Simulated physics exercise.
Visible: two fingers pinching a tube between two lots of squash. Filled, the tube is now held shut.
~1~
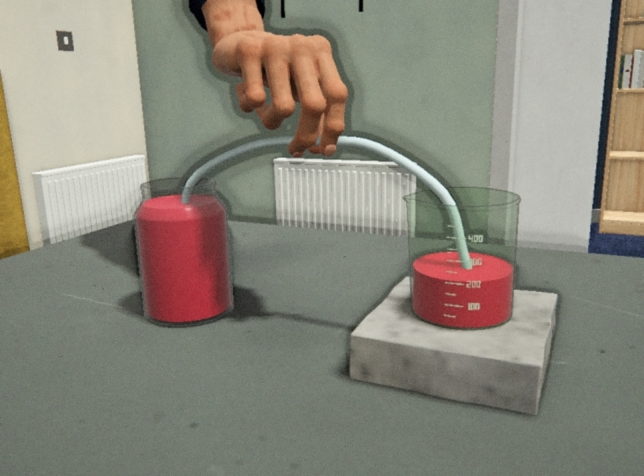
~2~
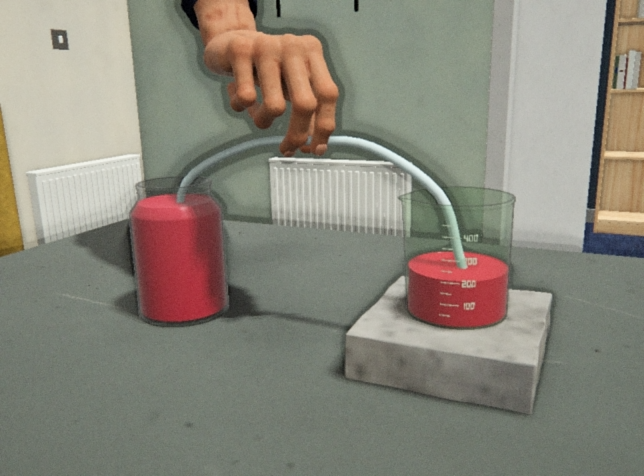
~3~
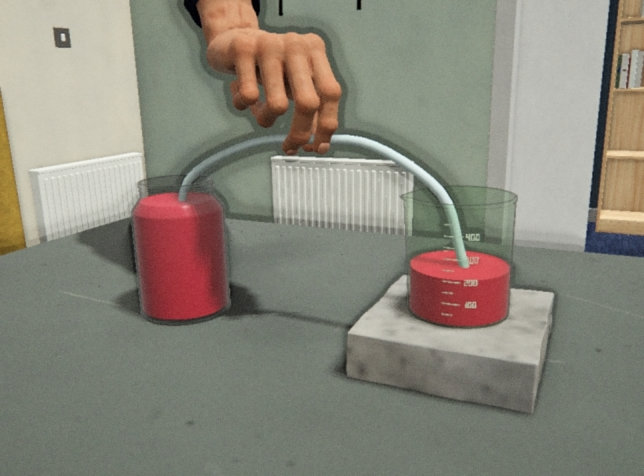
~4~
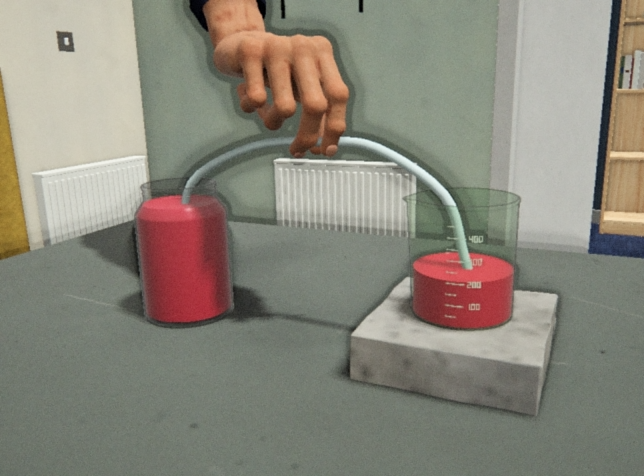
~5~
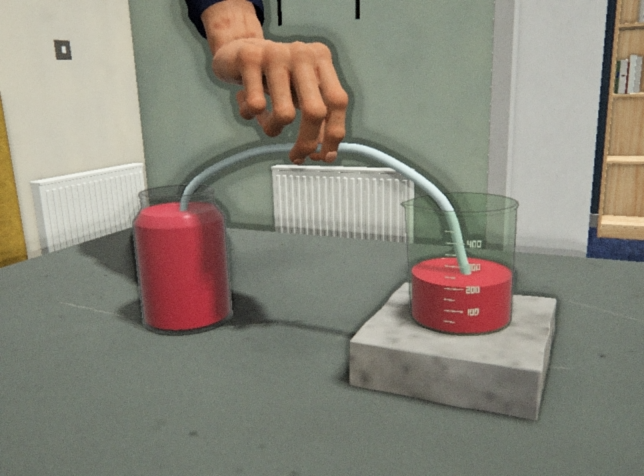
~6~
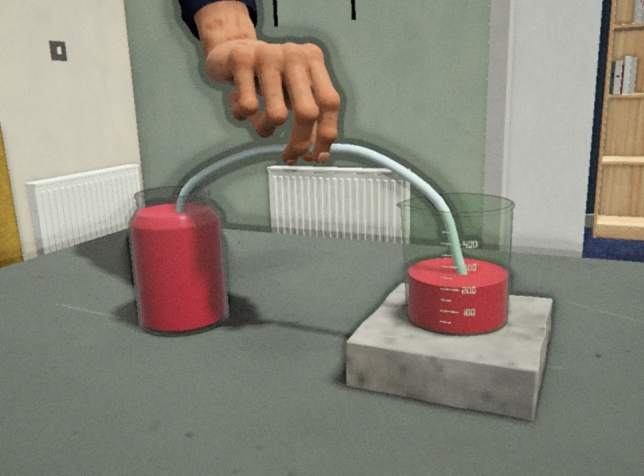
The footage shows fingers pinching a pale tube arched between a nearly full jar of red liquid on the left and a partly filled beaker on a pale block at right; the liquid levels show no clear change.
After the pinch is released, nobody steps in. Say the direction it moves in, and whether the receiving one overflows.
Flow - right, taker - does not overflow.
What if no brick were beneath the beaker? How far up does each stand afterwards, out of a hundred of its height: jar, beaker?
Around 55 and 80 percent.
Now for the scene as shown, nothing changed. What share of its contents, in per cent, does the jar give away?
My estimate is 15 per cent.
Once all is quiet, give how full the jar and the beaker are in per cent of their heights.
Roughly 70 % and 55 %.
Next, the jar is about three quarters full; the beaker is about half full.
Finally, the jar is about three quarters full; the beaker is about half full; the two surfaces are level.
